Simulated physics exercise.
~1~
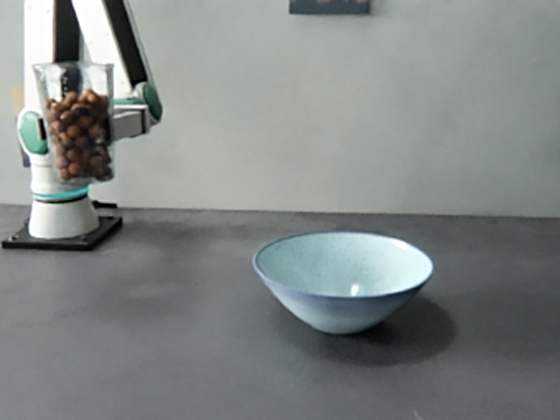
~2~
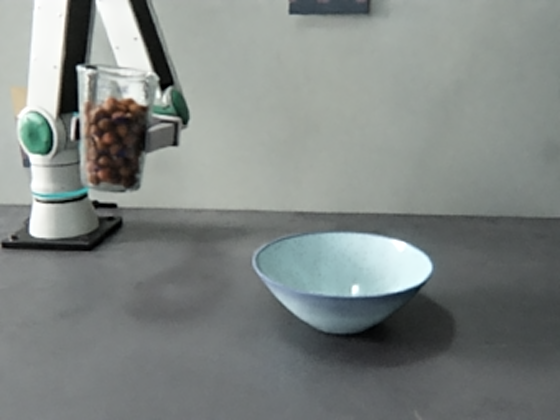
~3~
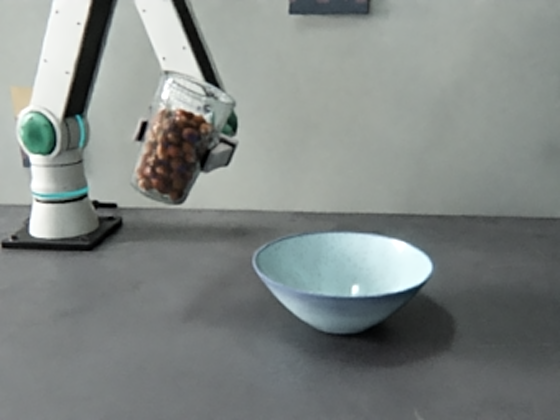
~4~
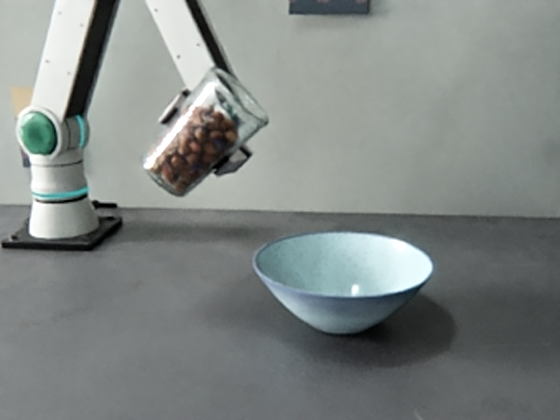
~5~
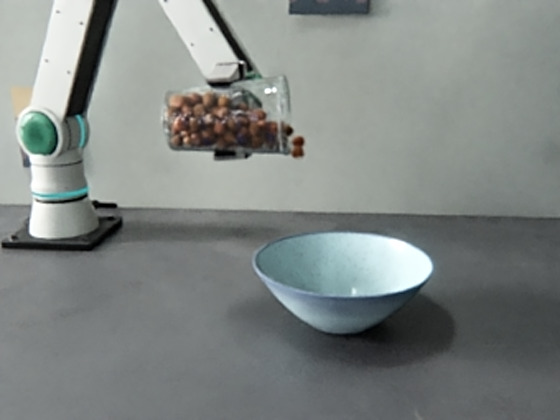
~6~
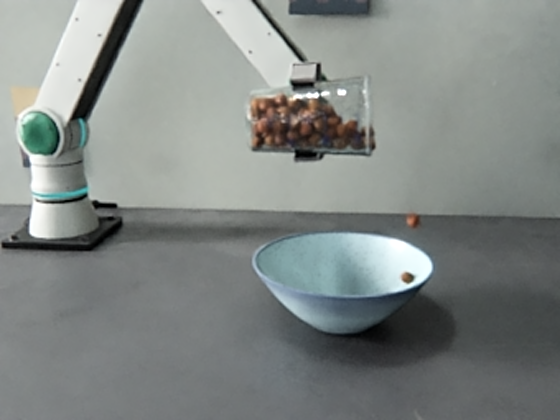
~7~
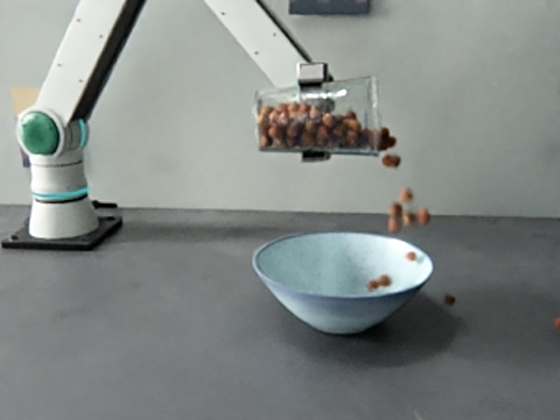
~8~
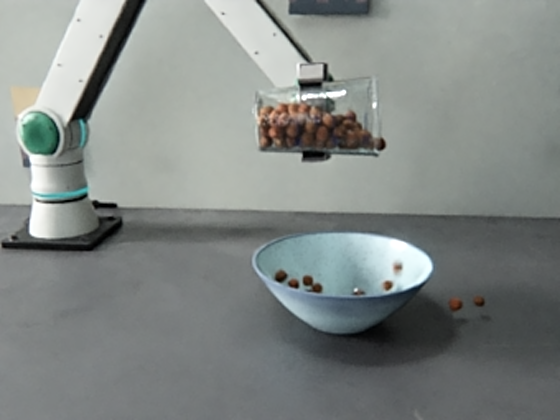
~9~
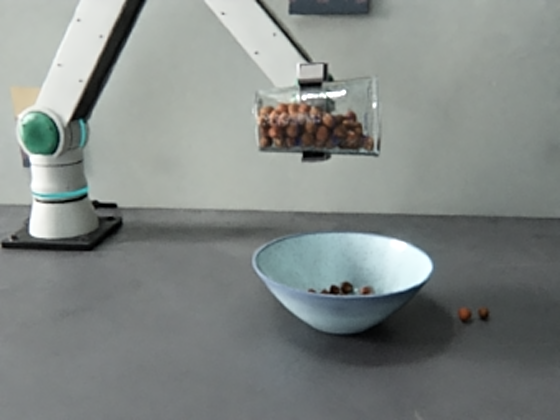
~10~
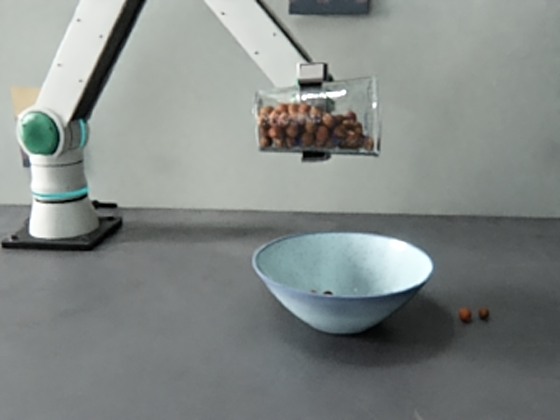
On a dark grey tabletop against a pale wall, a robot arm at the left holds a clear cup full of hazelnuts, with a pale blue bowl standing to the right. The arm carries the cup rightward, tipping it steadily toward the bowl. Once the cup lies on its side, a few nuts slip over the rim as it travels further right. It stops above the bowl, and more nuts tumble out, some landing inside while others scatter to the right. The flow ceases, leaving some in the bowl, two resting beside it, and most still in the motionless cup.
